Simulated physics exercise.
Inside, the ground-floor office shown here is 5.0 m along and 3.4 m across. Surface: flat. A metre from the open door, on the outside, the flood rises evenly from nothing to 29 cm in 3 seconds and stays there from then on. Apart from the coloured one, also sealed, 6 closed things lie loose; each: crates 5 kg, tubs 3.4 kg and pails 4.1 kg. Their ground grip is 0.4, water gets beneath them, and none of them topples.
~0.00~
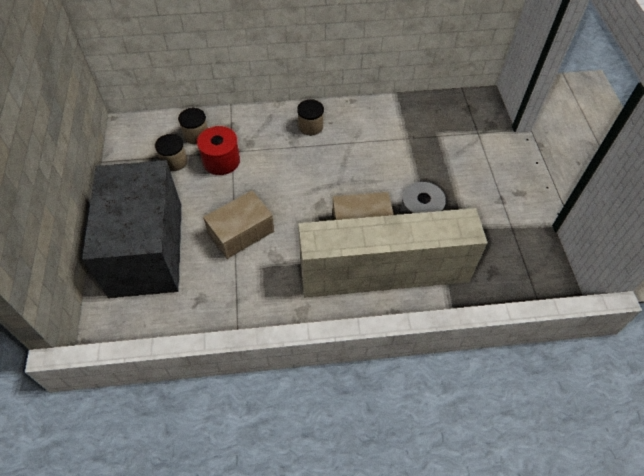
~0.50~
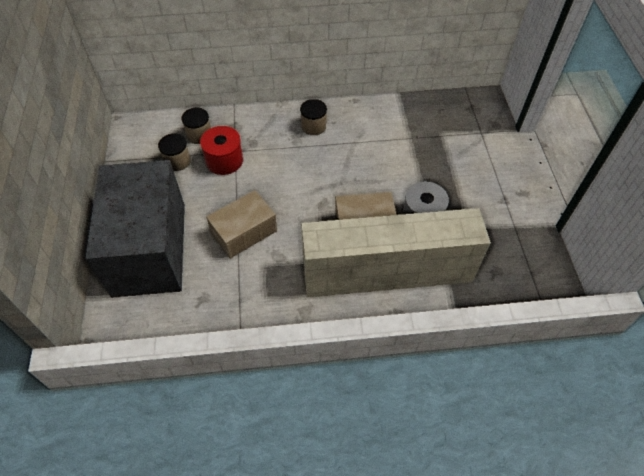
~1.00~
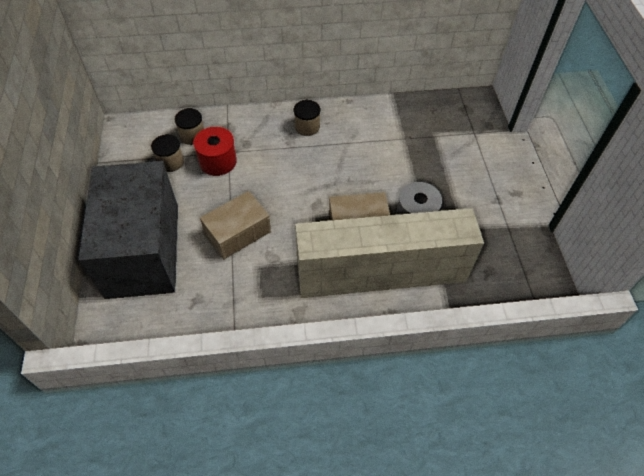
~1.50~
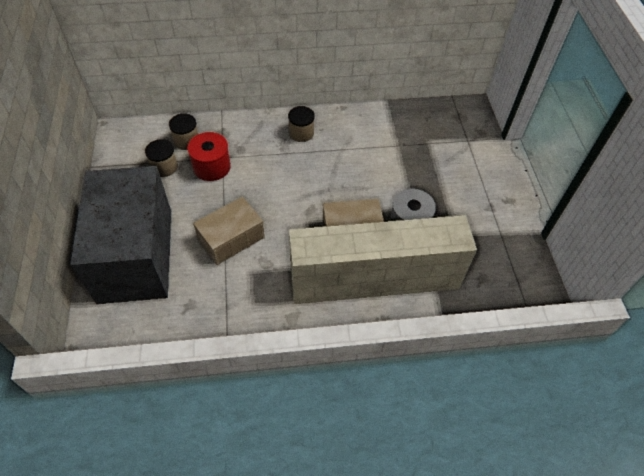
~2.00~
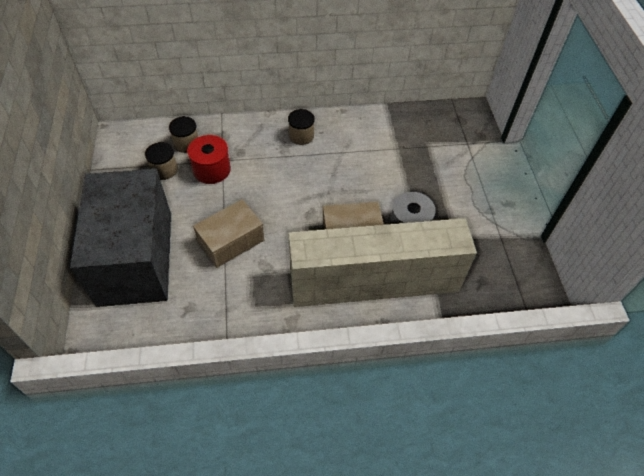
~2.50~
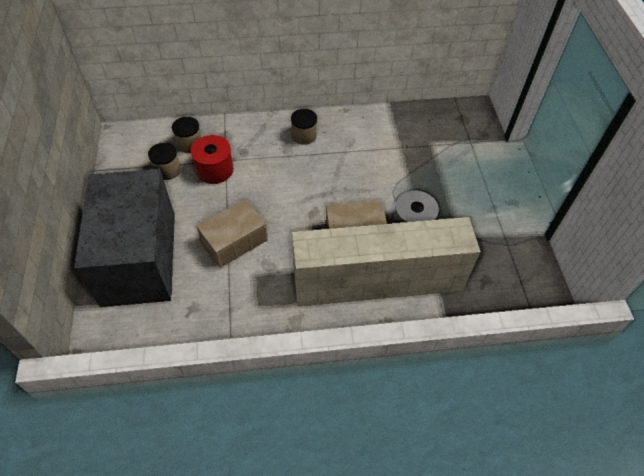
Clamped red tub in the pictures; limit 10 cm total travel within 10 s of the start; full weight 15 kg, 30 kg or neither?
Neither.
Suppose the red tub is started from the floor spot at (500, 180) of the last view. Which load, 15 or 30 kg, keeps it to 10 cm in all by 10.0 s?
Note: None OK.
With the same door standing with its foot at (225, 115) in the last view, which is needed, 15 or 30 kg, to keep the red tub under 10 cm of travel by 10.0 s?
Under that change no listed mass suffices.
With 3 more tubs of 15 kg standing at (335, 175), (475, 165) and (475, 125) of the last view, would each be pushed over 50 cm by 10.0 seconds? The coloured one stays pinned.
First: Beyond the limit; second: Beyond the limit; third: Inside the limit.
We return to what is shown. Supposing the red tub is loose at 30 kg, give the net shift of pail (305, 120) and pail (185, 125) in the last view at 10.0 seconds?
They've ended up 250 cm and 140 cm away, in that order.
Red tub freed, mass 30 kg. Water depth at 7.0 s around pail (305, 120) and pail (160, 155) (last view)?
Roughly 20 and 18 cm.
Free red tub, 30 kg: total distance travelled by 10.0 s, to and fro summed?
I'd say close to 60 cm in total.
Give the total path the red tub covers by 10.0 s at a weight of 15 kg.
Some 200 centimetres of travel in total.
After 3.5 s the red tub would be 0 cm from its start with 15 kg and 0 cm from its start with 30 kg; 0 cm of water round it then.
After 4.5 s the red tub would be 9 cm from its start with 15 kg and 0 cm from its start with 30 kg; 6 cm of water round it then.
After 7.0 s the red tub would be 69 cm from its start with 15 kg and 0 cm from its start with 30 kg; 14 cm of water round it then.
After 10.0 s the red tub would be 50 cm from its start with 15 kg and 52 cm from its start with 30 kg; 20 cm of water round it then.
